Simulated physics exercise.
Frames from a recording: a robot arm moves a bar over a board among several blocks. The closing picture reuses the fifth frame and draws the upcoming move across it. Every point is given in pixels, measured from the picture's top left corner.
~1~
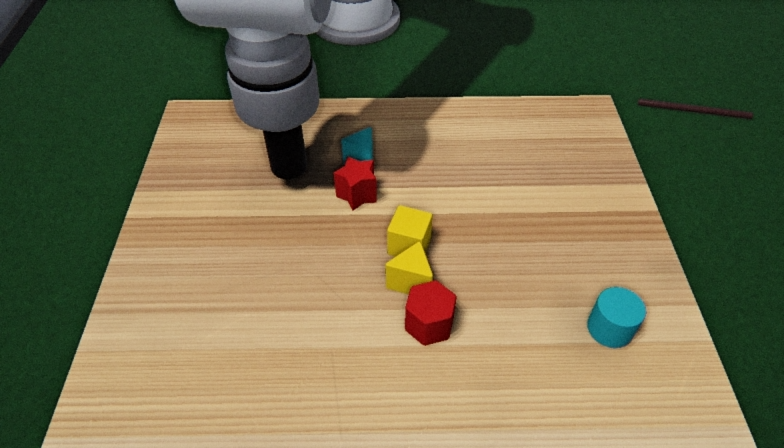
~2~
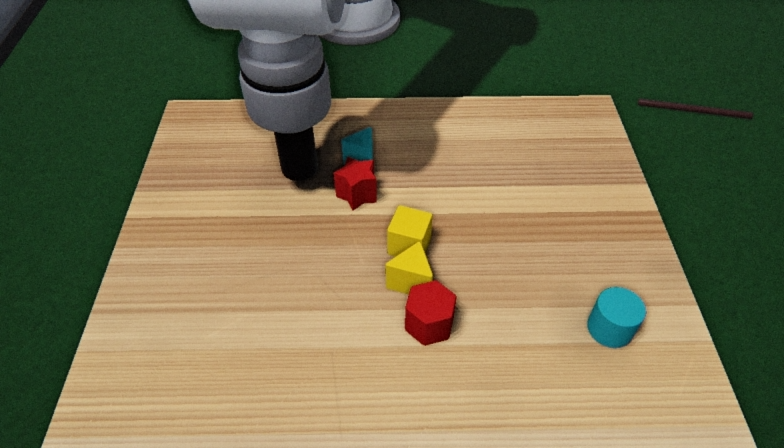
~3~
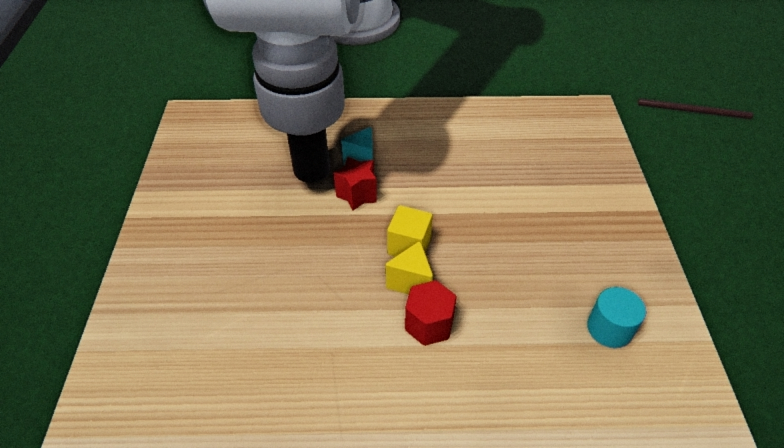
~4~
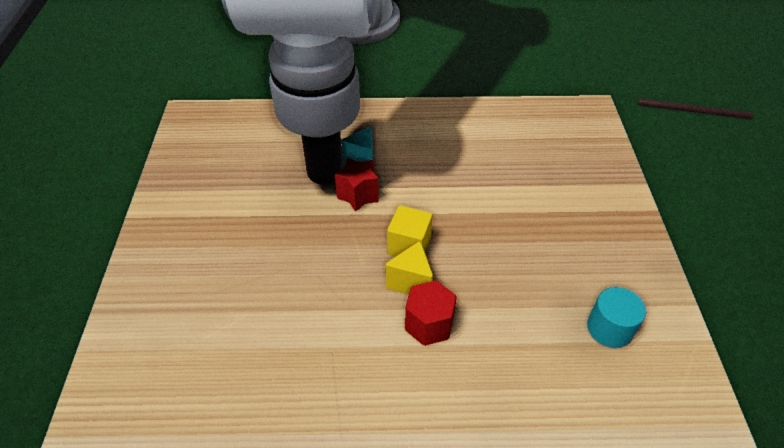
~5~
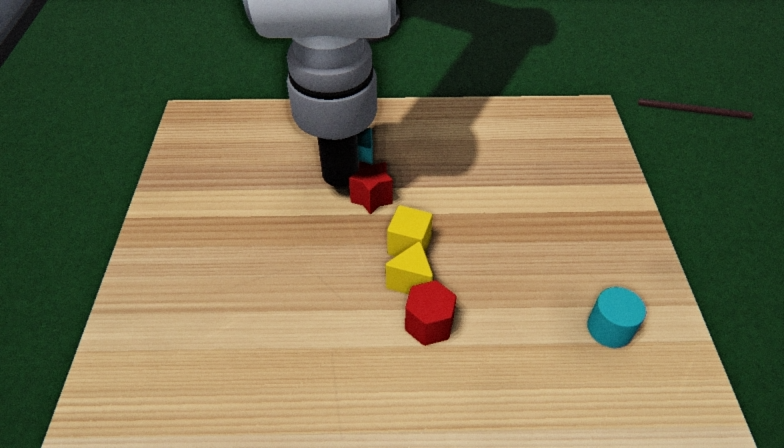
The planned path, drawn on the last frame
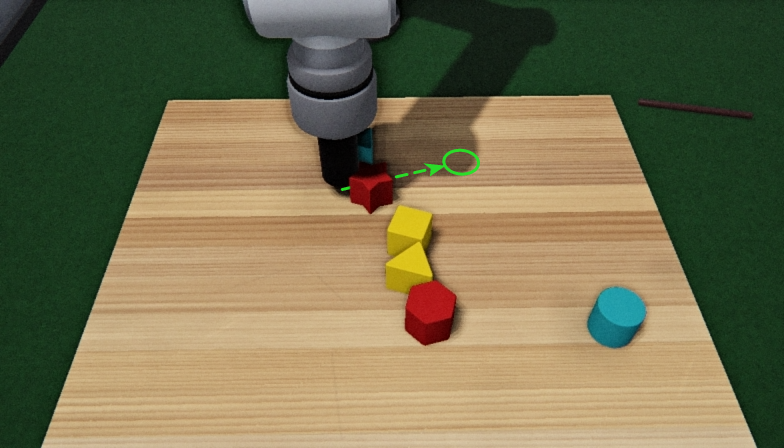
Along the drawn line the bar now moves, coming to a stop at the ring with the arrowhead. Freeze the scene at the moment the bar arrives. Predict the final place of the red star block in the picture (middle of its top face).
The middle of the upper face of the red star block will lie at about (407, 175) in the picture.
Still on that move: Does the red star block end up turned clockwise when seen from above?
Yes, it checks out.
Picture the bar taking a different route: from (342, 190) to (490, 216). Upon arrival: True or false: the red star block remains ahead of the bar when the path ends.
My answer: True.
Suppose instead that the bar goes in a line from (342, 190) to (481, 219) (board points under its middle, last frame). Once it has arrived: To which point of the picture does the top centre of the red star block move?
The red star block ends near (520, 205).
Drawn move, straight from (342, 190) to (461, 162).
On the path given first. One third of the way, bar (383, 166); turquoise triangular piece (366, 137), turned 30° anticlockwise; red star block (401, 175), turned 35° clockwise.
Two thirds of the way, bar (423, 157); turquoise triangular piece (367, 137), turned 35° anticlockwise; red star block (407, 175), turned 65° clockwise.
At the end, bar (463, 148); turquoise triangular piece (367, 137), turned 35° anticlockwise; red star block (407, 175), turned 65° clockwise; yellow square block still.
